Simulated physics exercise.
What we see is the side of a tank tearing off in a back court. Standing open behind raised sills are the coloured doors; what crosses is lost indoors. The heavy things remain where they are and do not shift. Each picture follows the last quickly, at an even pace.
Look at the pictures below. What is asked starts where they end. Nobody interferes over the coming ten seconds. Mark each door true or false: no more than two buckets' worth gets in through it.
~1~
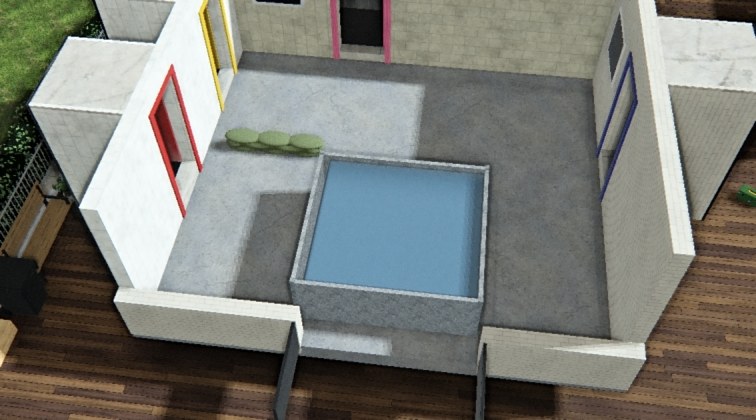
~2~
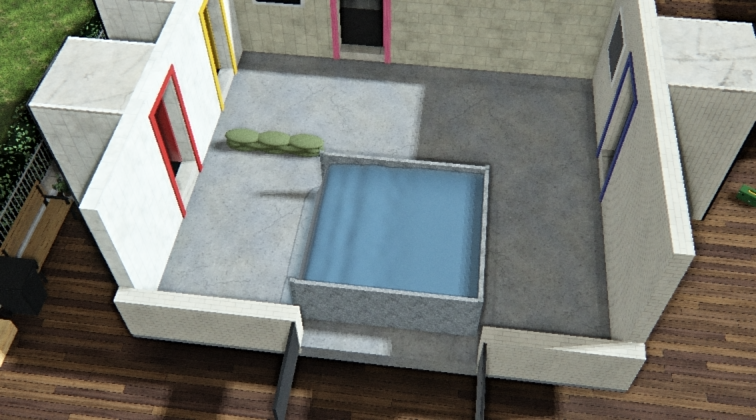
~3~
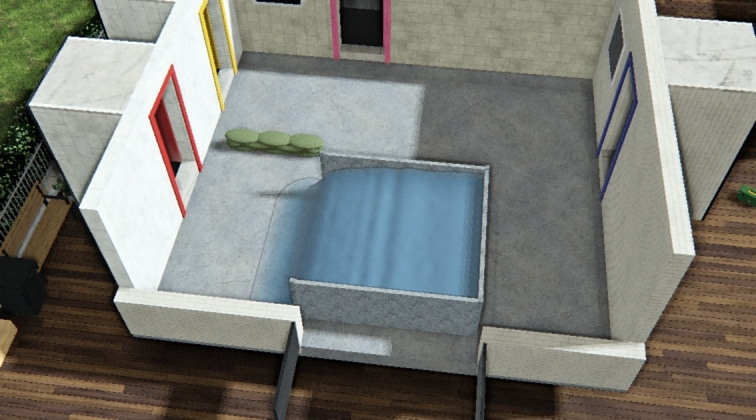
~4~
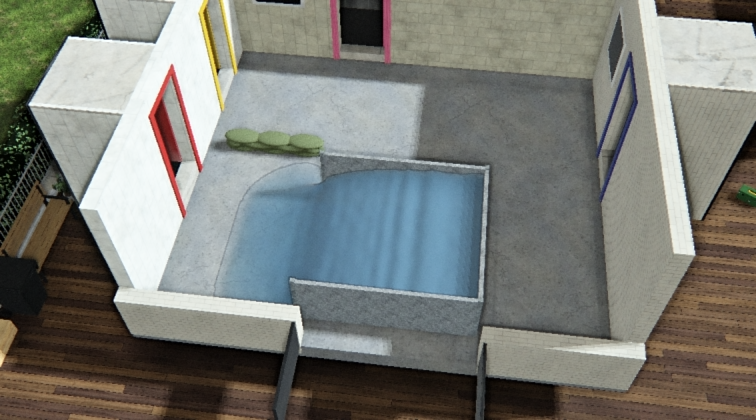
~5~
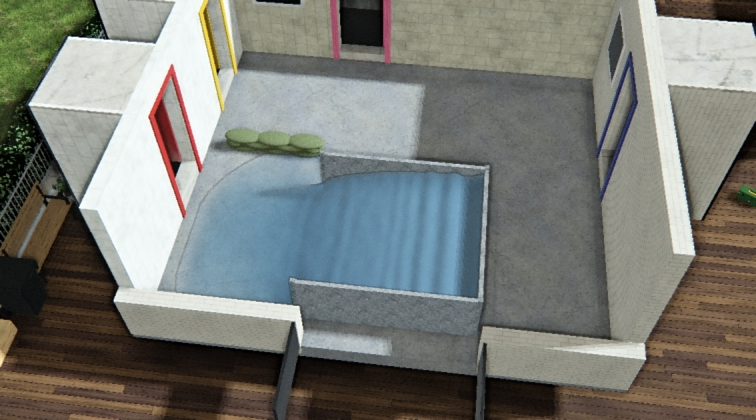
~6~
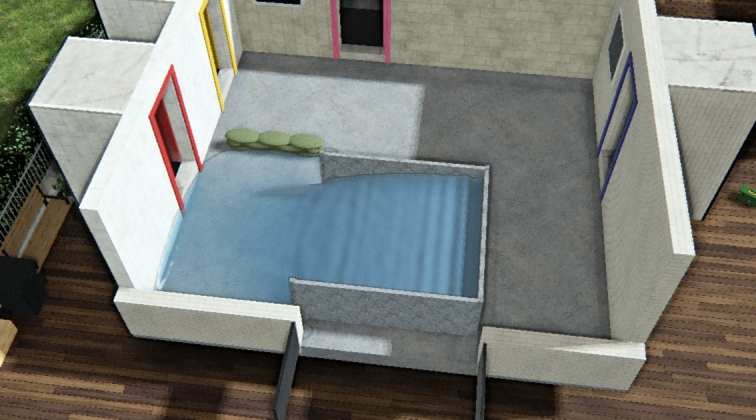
Yellow door: True, blue door: True, pink door: True, red door: False.
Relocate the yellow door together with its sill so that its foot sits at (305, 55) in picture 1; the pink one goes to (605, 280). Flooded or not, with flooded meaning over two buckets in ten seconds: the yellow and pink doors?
My reading: Yellow exceeds the limit, pink stays within the limit.
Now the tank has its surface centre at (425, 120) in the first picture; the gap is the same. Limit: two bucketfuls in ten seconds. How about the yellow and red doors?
Log: Yellow breaks the limit; red breaks the limit.
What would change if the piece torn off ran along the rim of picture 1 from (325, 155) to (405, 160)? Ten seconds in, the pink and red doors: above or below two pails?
Lab note: Pink door above the mark, red door below the mark.
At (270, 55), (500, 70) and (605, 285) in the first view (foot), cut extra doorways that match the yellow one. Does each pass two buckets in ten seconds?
In order: Exceeds it, falls short, falls short.
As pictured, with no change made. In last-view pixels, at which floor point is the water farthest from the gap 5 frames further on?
I'd say at around (228, 94).
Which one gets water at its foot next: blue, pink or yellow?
It's the yellow one.
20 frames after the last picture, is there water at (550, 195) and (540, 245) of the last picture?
Not wet, not wet.
A moment on, water covers 25 % of the floor; the yellow door wet at the sill, nothing in, the blue door not reached, the pink door not reached, the red door over two buckets in.
Next, water covers 35 % of the floor; the yellow door wet at the sill, nothing in, the blue door not reached, the pink door not reached, the red door far over two buckets in.
Then, water covers 55 % of the floor; the yellow door wet at the sill, nothing in, the blue door not reached, the pink door wet at the sill, nothing in, the red door far over two buckets in.
Later, water covers 85 % of the floor; the yellow door wet at the sill, nothing in, the blue door wet at the sill, nothing in, the pink door wet at the sill, nothing in, the red door far over two buckets in.
In the end, water covers 95 % of the floor; the yellow door wet at the sill, nothing in, the blue door wet at the sill, nothing in, the pink door wet at the sill, nothing in, the red door far over two buckets in.
